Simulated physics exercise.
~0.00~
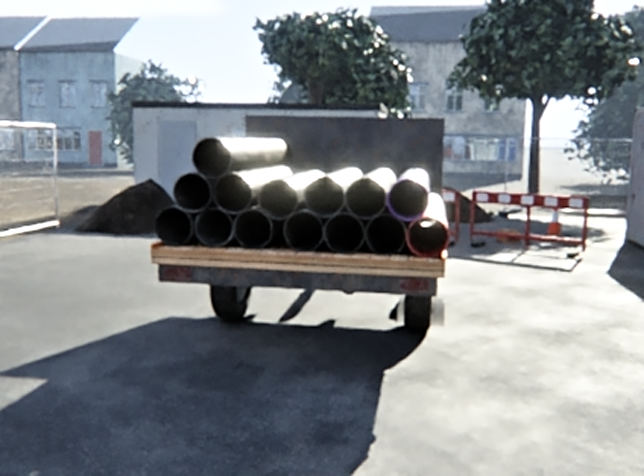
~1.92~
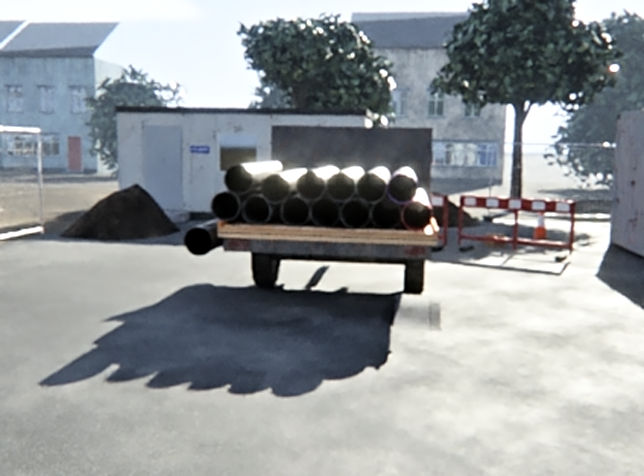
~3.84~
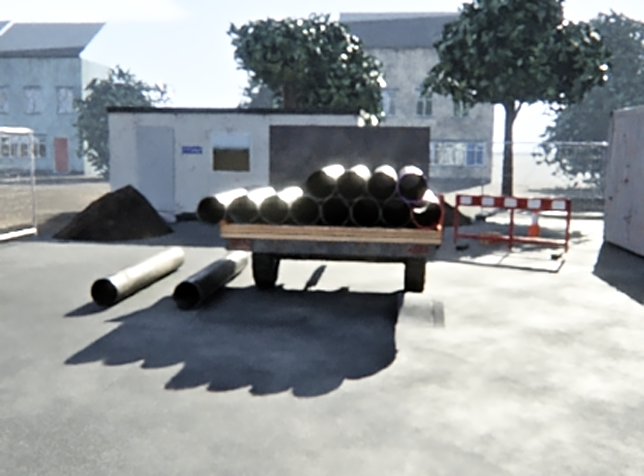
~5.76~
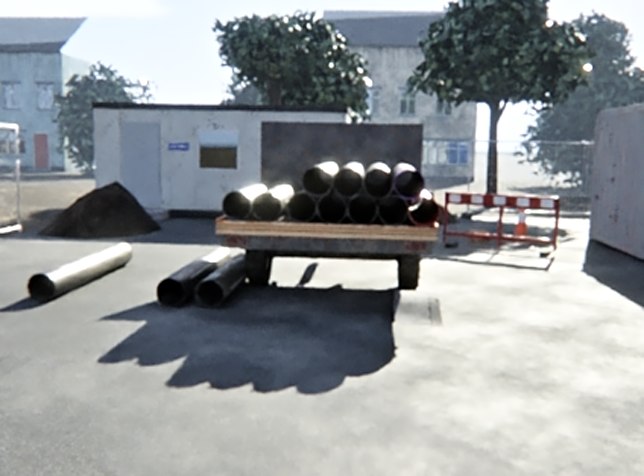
Farm trailer stacked with dark pipes tilting and settling level, three rolling off its left side onto the ground, the rest staying aboard.
